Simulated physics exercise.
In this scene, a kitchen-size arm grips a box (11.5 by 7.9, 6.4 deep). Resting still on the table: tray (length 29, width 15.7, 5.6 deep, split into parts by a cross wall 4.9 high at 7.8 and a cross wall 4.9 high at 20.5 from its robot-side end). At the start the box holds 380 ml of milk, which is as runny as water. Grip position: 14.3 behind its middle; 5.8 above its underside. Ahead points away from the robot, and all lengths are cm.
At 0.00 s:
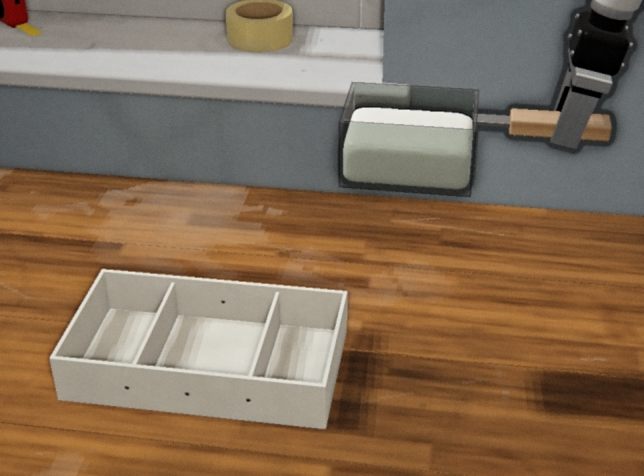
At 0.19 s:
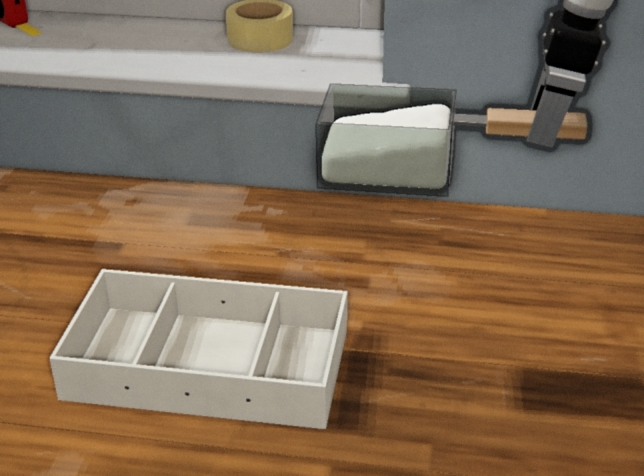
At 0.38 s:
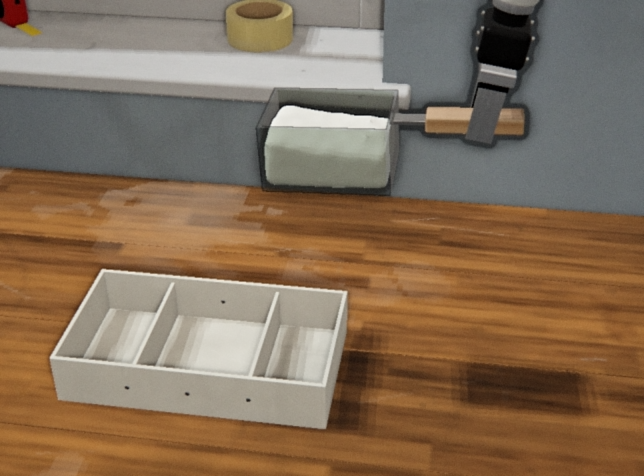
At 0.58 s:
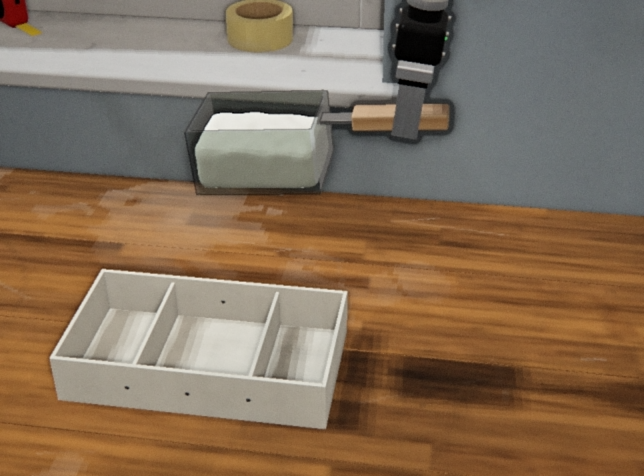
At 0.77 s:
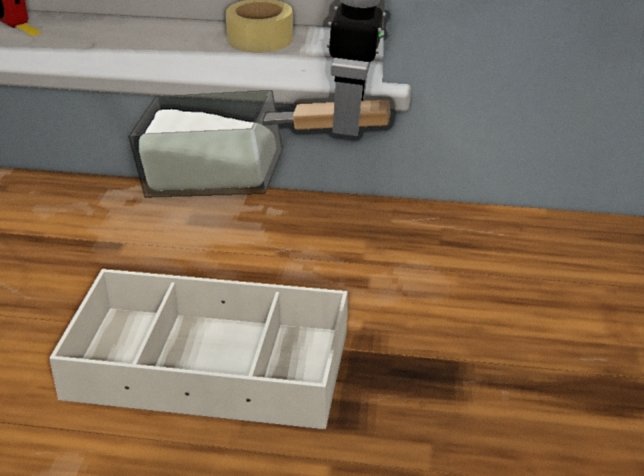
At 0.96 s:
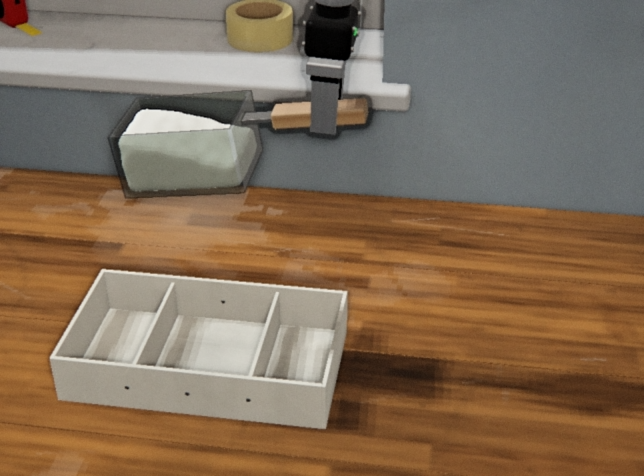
A robot arm carries a clear box of sloshing milk left above a wooden table.
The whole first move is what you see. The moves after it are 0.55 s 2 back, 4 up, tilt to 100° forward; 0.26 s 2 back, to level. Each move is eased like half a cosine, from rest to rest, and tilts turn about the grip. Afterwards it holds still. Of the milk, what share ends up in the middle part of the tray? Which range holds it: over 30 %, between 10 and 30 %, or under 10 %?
It lies over 30 %.
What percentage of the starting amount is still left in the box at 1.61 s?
I estimate near 25 in a hundred.
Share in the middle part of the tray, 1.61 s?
35 per cent.
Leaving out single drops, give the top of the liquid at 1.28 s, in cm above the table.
21 cm.
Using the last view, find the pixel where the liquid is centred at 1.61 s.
Roughly (260, 317).
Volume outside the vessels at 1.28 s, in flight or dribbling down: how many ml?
Around 120 ml at that time.
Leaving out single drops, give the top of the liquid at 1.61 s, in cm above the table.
Roughly 35 centimetres high.
After 1.28 s, tilted 67° forward, liquid up to 21 above the table; 255 ml in the box, 10 ml in the middle part, 115 ml in the air or running down outside.
After 1.61 s, tilted 69° forward, liquid up to 82 above the table; 135 ml in the middle part, 95 ml in the box, 80 ml in the robot-side part, 30 ml on the table or floor, 5 ml in the far-side part, 40 ml in the air or running down outside.
After 1.97 s, level, liquid up to 92 above the table; 135 ml in the middle part, 80 ml in the robot-side part, 65 ml on the table or floor, 5 ml in the far-side part, 5 ml in the box, 95 ml in the air or running down outside.
After 2.77 s, level, liquid up to 69 above the table; 145 ml in the middle part, 125 ml on the table or floor, 80 ml in the robot-side part, 20 ml in the far-side part, 15 ml in the box.
In the end, 145 ml in the middle part, 125 ml on the table or floor, 80 ml in the robot-side part, 20 ml in the far-side part, 15 ml in the box. That is 38 % in the middle part of the tray.
